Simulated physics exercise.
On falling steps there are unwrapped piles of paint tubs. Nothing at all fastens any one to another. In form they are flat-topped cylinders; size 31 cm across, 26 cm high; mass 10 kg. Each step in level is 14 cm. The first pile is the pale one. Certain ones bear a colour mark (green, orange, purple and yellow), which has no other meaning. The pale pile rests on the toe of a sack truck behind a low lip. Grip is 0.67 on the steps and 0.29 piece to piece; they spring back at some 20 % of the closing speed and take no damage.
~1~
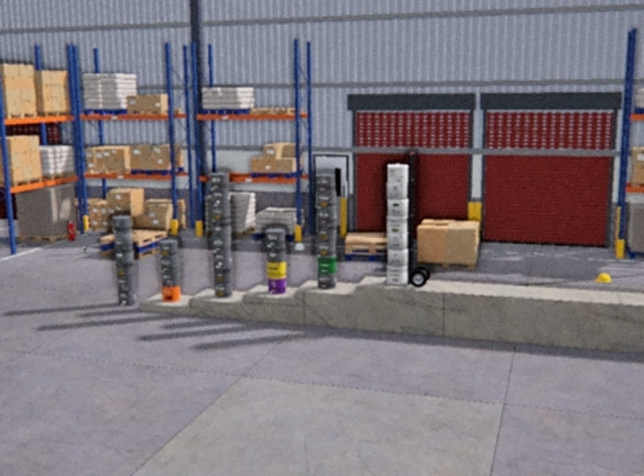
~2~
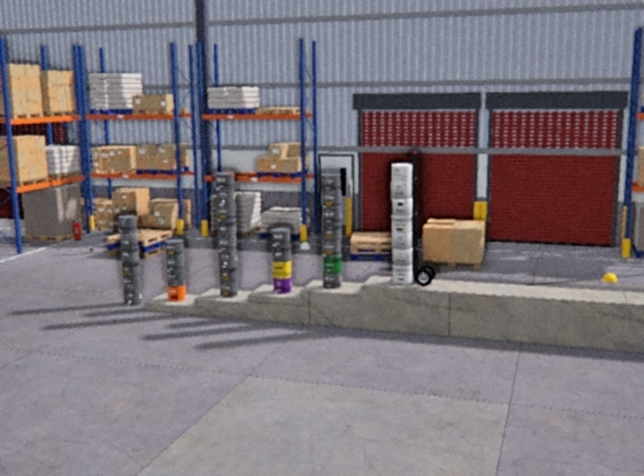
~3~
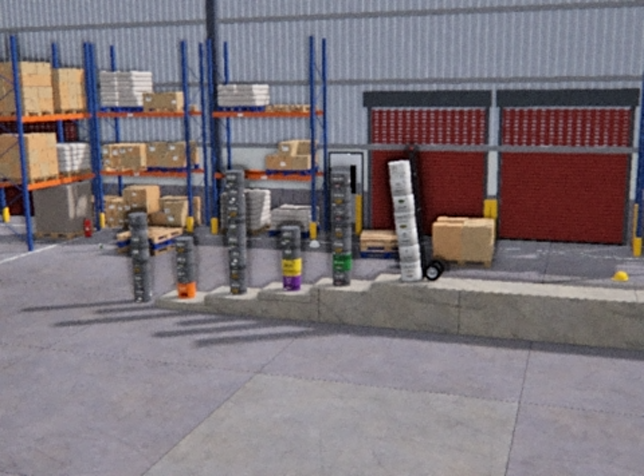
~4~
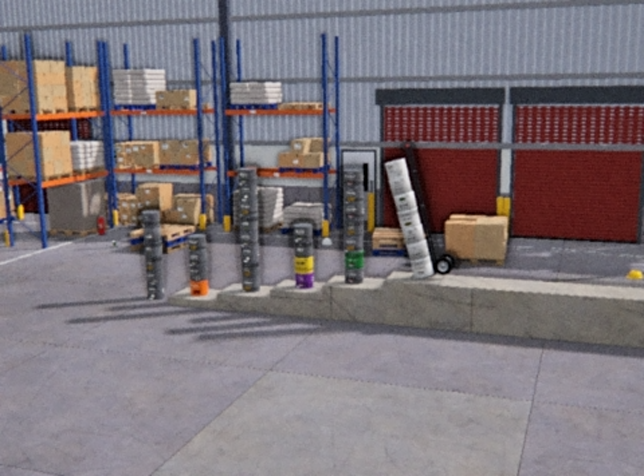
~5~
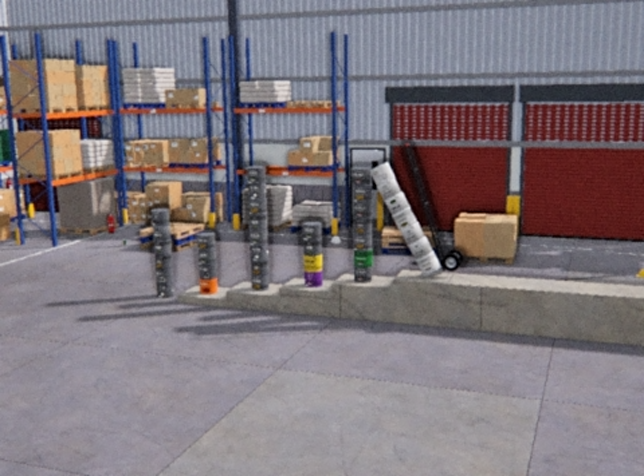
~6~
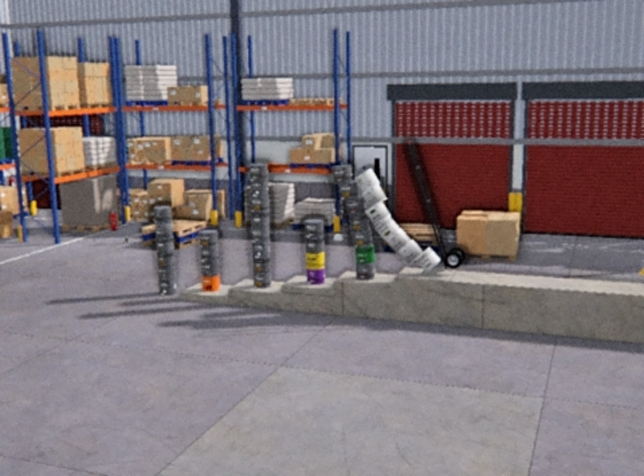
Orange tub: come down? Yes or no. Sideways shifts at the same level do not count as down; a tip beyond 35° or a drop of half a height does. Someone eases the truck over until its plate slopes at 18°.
No.
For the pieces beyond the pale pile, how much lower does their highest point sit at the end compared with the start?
80 cm.
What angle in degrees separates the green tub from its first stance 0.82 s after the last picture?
Angle at that time, about 50 degrees.
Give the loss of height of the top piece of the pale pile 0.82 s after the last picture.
170 cm lower.
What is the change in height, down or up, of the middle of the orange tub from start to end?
Net change: Some 0 cm lower.
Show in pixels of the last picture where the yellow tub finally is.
End point in last frame: Roughly (294, 273).
Then, 0.82 s on from the sixth picture, 7 of the pale pile down; 9 of the 29 other tubs down; orange tub unmoved; green tub tipped 53°, 31 cm lower.
Then, 1.86 s on from the sixth picture, 7 of the pale pile down; 19 of the 29 other tubs down; orange tub unmoved; yellow tub on its side.
Finally, 7 of the pale pile down; 19 of the 29 other tubs down; orange tub unmoved; yellow tub on its side; green tub on its side. Seen by the last camera, middles, orange tub near (210, 283), yellow tub near (294, 273).
